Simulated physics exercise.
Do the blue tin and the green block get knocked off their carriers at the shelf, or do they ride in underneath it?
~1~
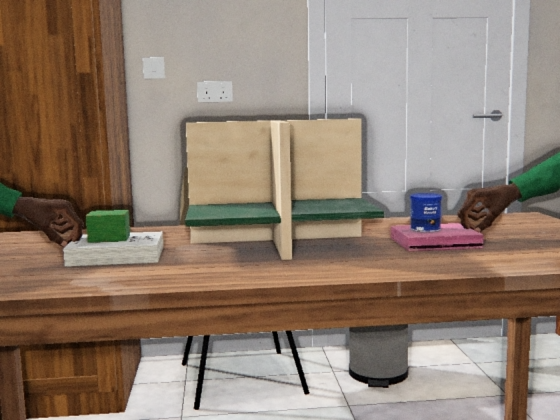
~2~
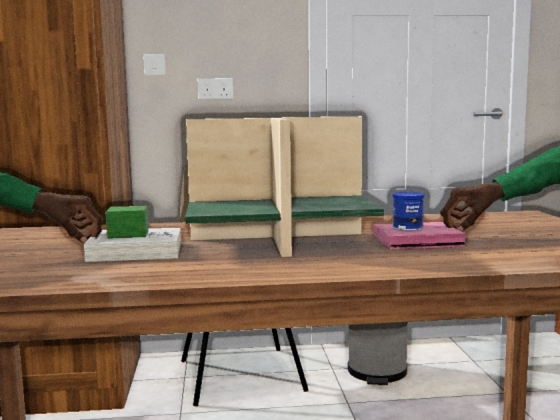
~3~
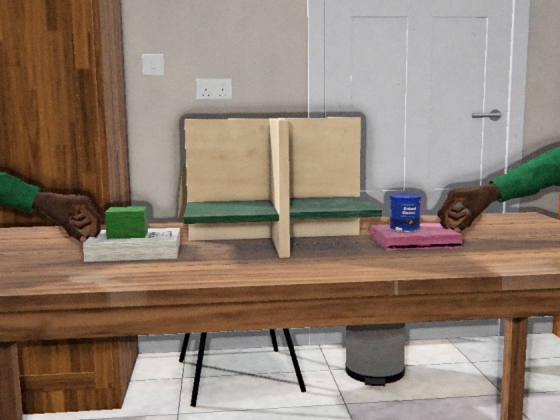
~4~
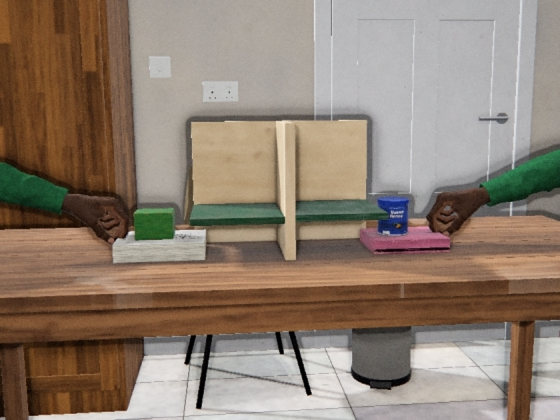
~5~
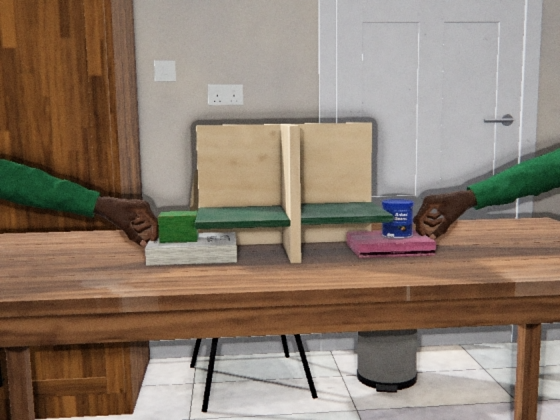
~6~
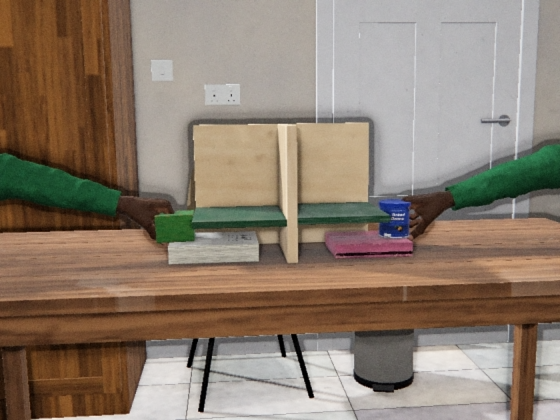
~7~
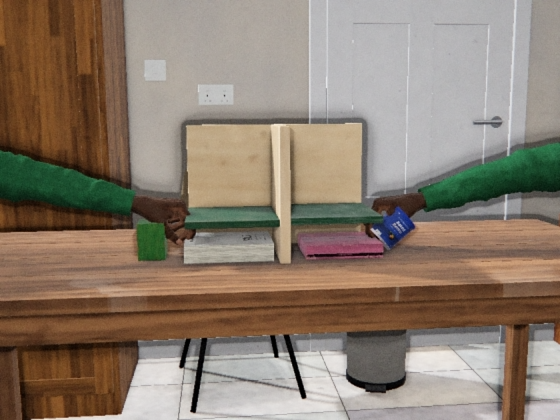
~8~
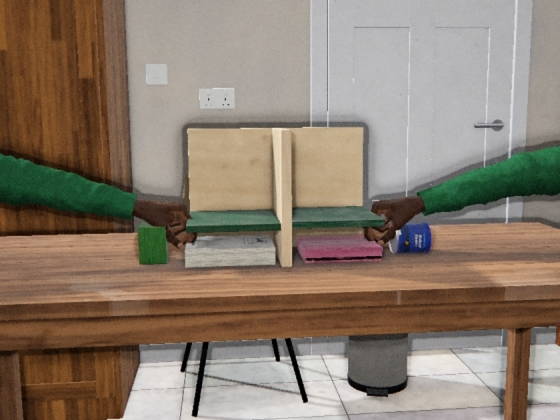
Both get knocked off. The shelf scrapes the blue tin and the green block from their spots as the pink box and white book slide in underneath.
